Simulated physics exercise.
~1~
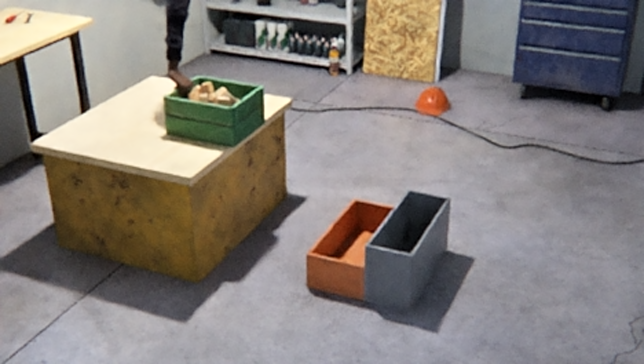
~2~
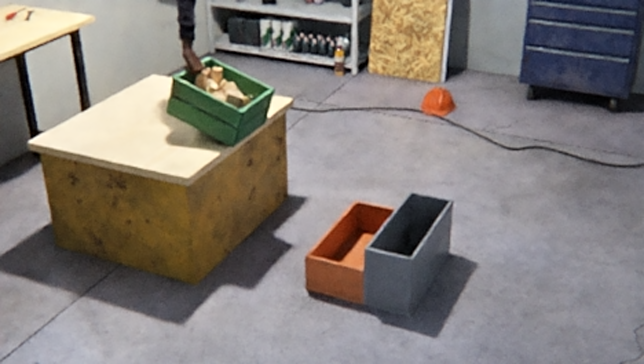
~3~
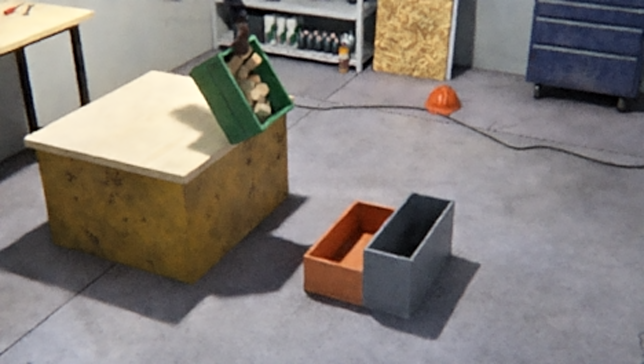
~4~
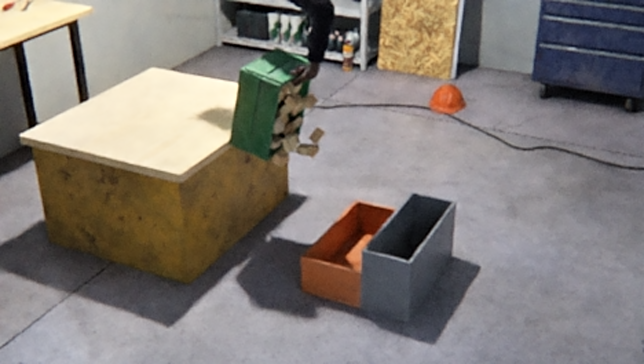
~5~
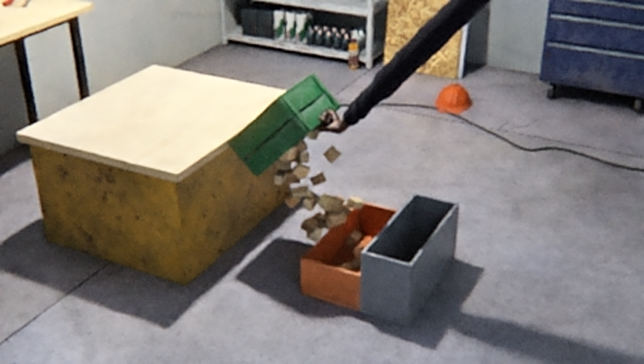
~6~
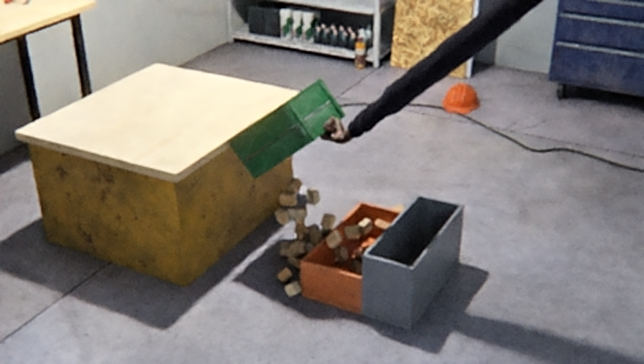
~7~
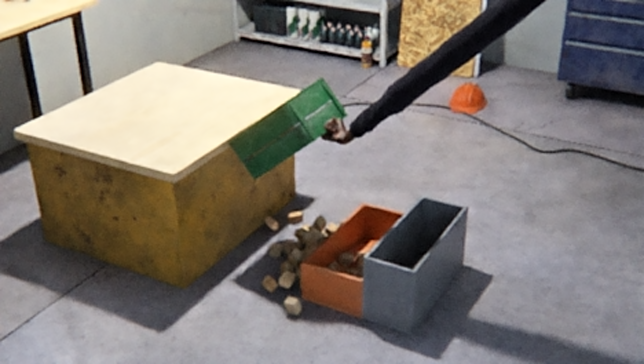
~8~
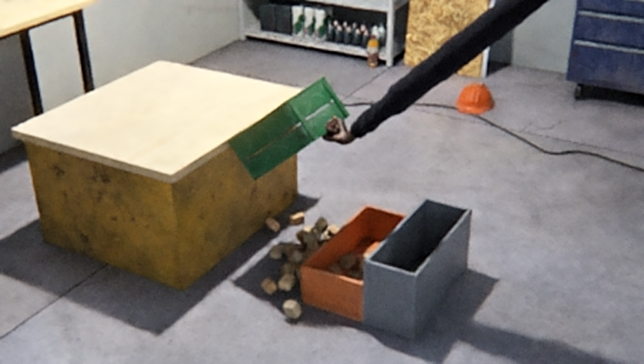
To begin with, a green crate full of wooden offcuts sits on a bench in a workshop, with an orange bin and a grey bin side by side on the floor to its right. A dark-sleeved arm tips the crate over the bench's edge, and the blocks slide towards its lower side. As it turns further, the first pieces tumble out, and then a stream drops towards the orange bin. The crate ends up nearly upside down and hangs still. Some blocks lie in the orange bin, but more rest in a heap on the floor beside it, while the grey bin appears empty.
